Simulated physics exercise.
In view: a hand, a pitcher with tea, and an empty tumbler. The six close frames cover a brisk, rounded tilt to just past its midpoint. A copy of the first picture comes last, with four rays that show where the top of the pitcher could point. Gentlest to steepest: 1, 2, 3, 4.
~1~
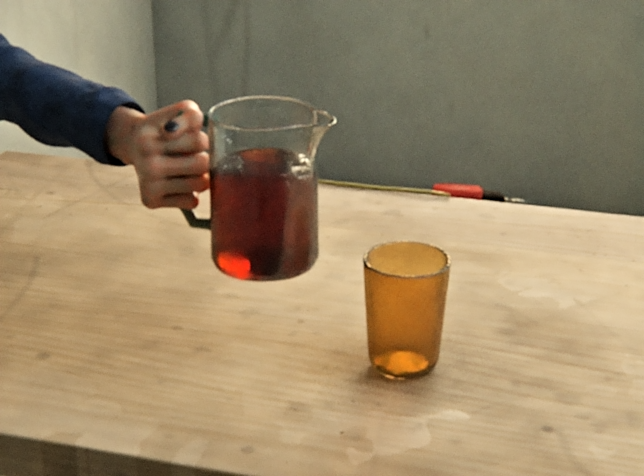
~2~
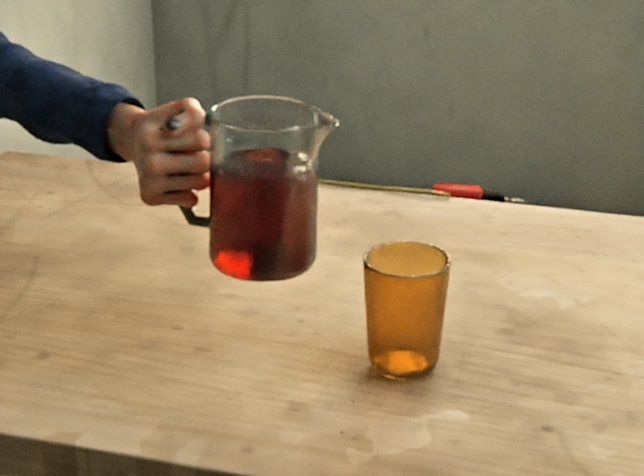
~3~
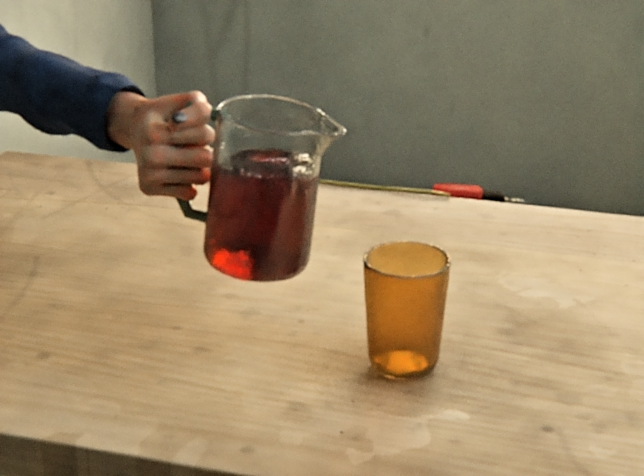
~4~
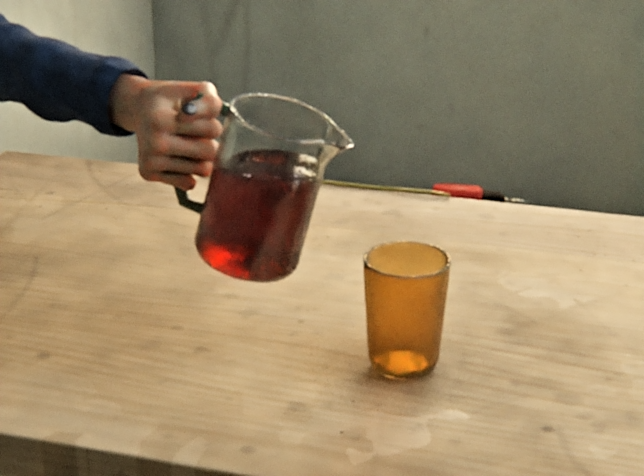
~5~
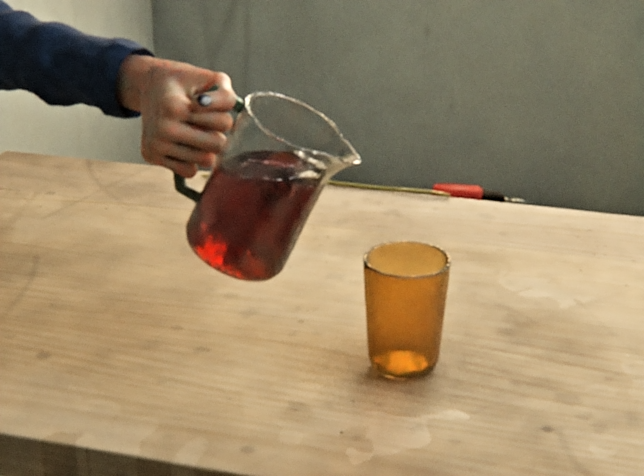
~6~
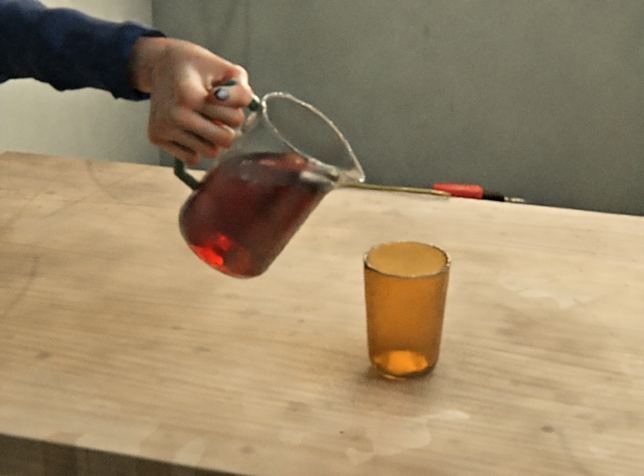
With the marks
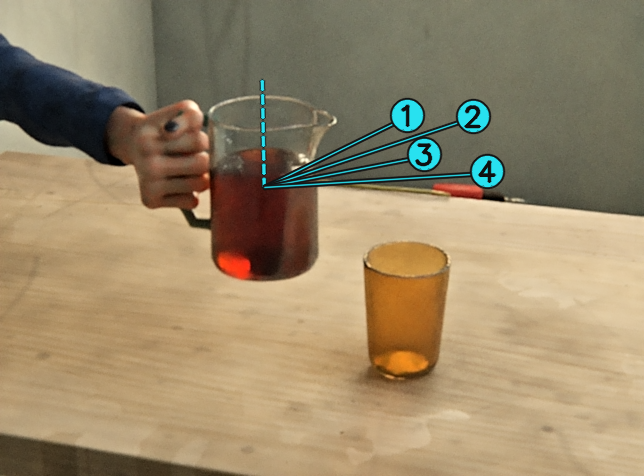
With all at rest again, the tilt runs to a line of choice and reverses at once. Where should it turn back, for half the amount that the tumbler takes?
The best mark is 2.
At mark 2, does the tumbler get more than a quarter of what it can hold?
Yes.
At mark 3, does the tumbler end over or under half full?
Over.
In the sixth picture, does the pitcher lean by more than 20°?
Yes, it does.
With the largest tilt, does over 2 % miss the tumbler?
Yes.
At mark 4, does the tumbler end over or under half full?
Over.
On the marked copy, 1 at (393, 124); 2 at (457, 122); 3 at (407, 159); 4 at (471, 174).
For mark 1, the tumbler ends with about 28 % of what it can hold.
For mark 2, the tumbler ends with about 49 % of what it can hold.
For mark 3, the tumbler ends with about 75 % of what it can hold.
For mark 4, the tumbler ends with about 84 % of what it can hold; 10 % of the tea is spilt.
